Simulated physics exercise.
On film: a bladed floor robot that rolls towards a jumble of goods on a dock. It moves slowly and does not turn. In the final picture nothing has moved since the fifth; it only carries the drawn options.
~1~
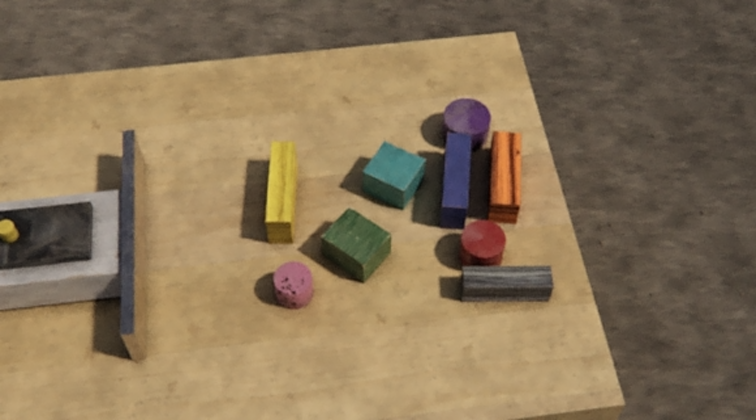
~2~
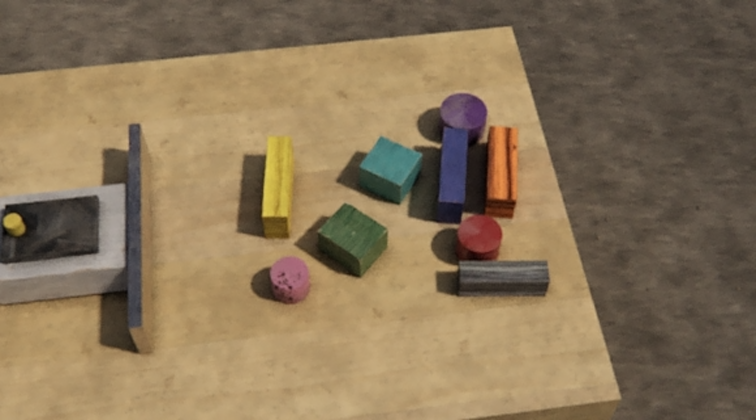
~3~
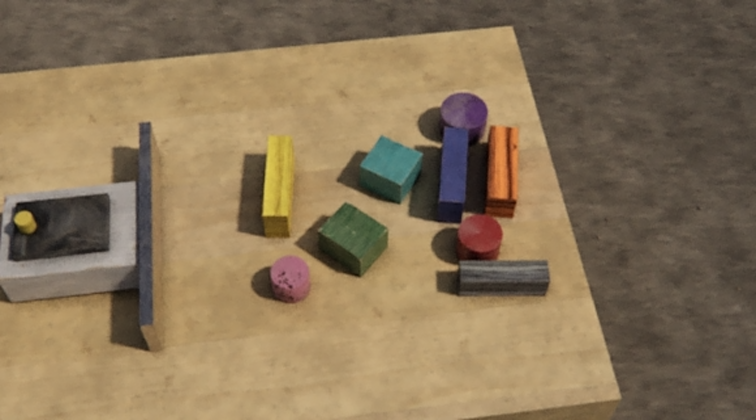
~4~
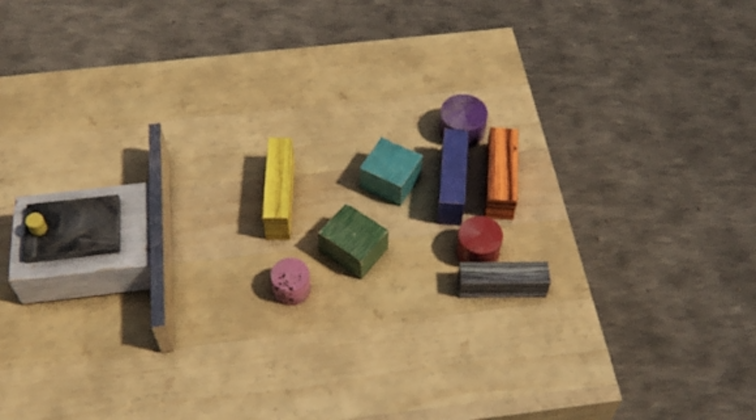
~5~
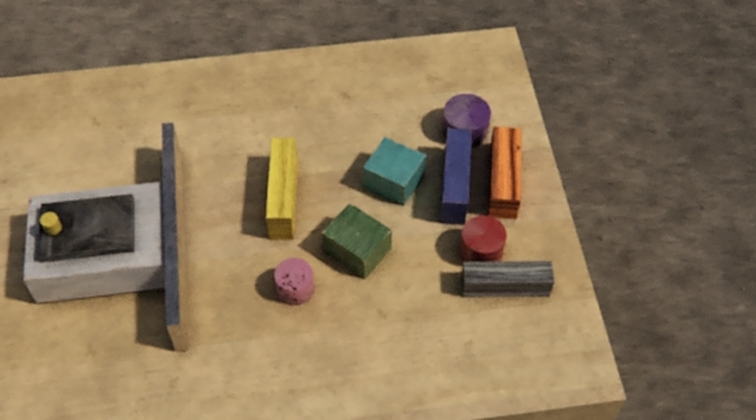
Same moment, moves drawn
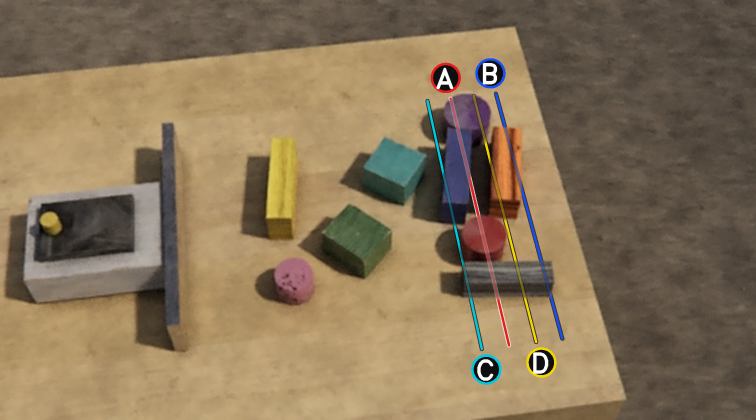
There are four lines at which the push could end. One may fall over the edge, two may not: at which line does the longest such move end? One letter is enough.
At A, and not beyond.
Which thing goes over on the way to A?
The orange stick goes over.
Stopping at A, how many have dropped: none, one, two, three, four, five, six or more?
In all, one.
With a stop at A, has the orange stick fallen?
By then, yes.
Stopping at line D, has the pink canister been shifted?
By then, yes.
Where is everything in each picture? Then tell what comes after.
Turquoise crate (394, 175); purple canister (466, 125); red canister (482, 248), in the first frame.
Robot (58, 227); green crate (353, 239), in the second frame.
Robot (69, 225); orange stick (501, 171), in the third frame.
Robot (80, 226); yellow stick (279, 188), in the fourth frame.
Robot (94, 226); turquoise crate (394, 171); purple canister (466, 121); red canister (483, 243), in the fifth frame.
On the copy, A at (477, 212); B at (526, 206); C at (452, 215); D at (502, 209).
On A. First, robot (208, 213); pink canister (316, 279); yellow stick (299, 187).
Then, robot (321, 200); red canister (495, 243); blue bar (477, 177).
Finally, robot (404, 191); orange stick over the edge; red canister (574, 245); one fallen.
By contrast, B drops five; C is within the limit but short; D drops four.
